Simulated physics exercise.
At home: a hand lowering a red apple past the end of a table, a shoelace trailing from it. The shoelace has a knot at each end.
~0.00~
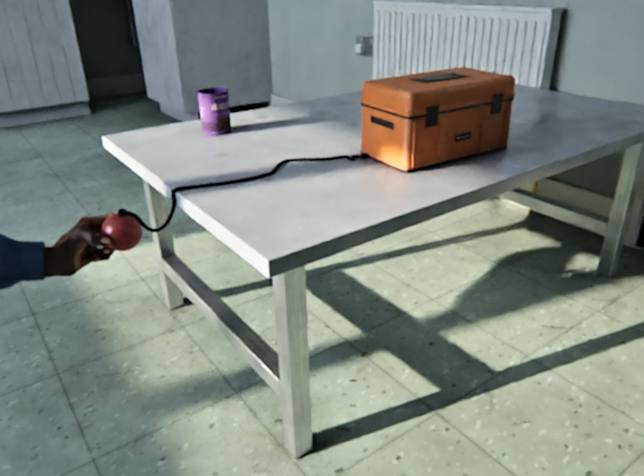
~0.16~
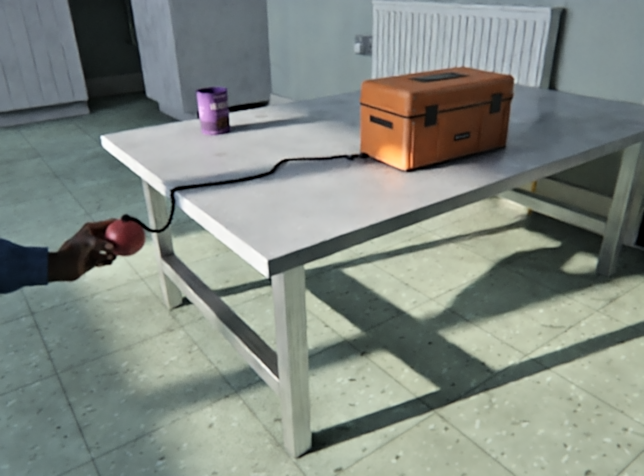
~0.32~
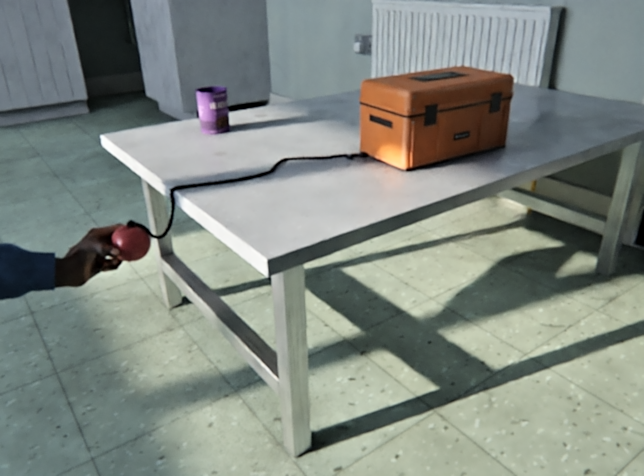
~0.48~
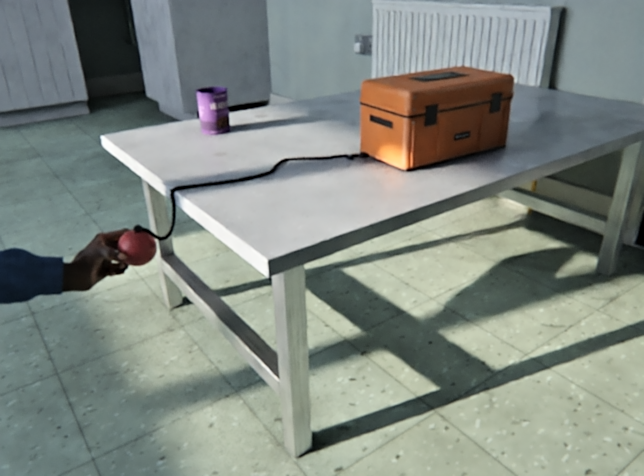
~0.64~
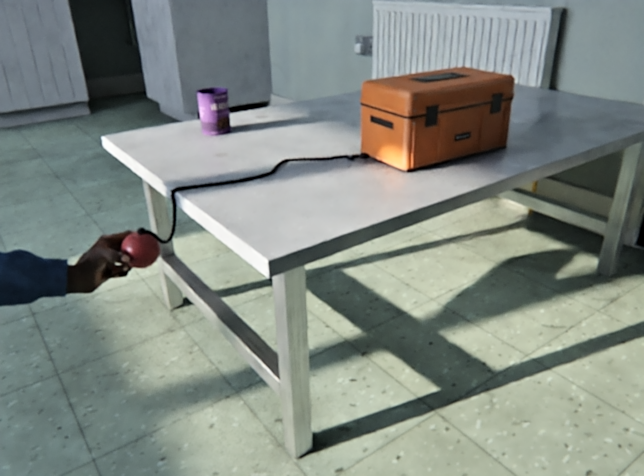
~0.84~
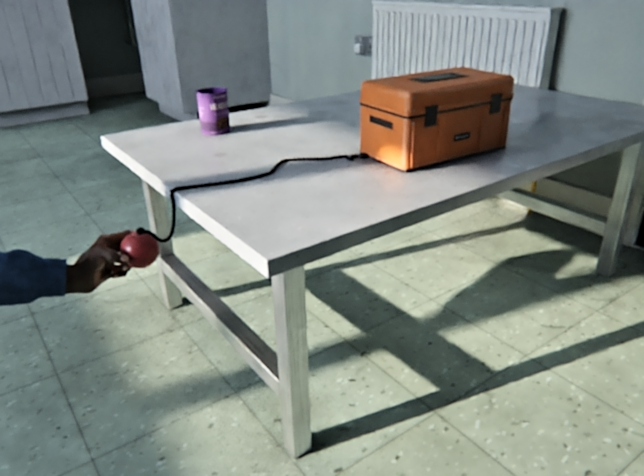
A hand held a red ball-like object tied to a dark cord beside a white table, lowering it slightly and shifting it a little right, while the orange toolbox and purple cup stayed put.
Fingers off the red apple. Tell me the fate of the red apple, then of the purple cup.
The red apple hangs in the air; the purple cup remains where it stands.
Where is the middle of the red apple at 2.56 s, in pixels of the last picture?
Around (231, 323).
Around 1.64 s, apple above the floor near (203, 332); toolbox as before; cup as before.
Around 2.56 s, apple above the floor near (231, 323); toolbox as before; cup as before.
Finally, apple above the floor near (246, 315); toolbox as before; cup as before. The red apple ends up dangling and the purple cup keeps its place.
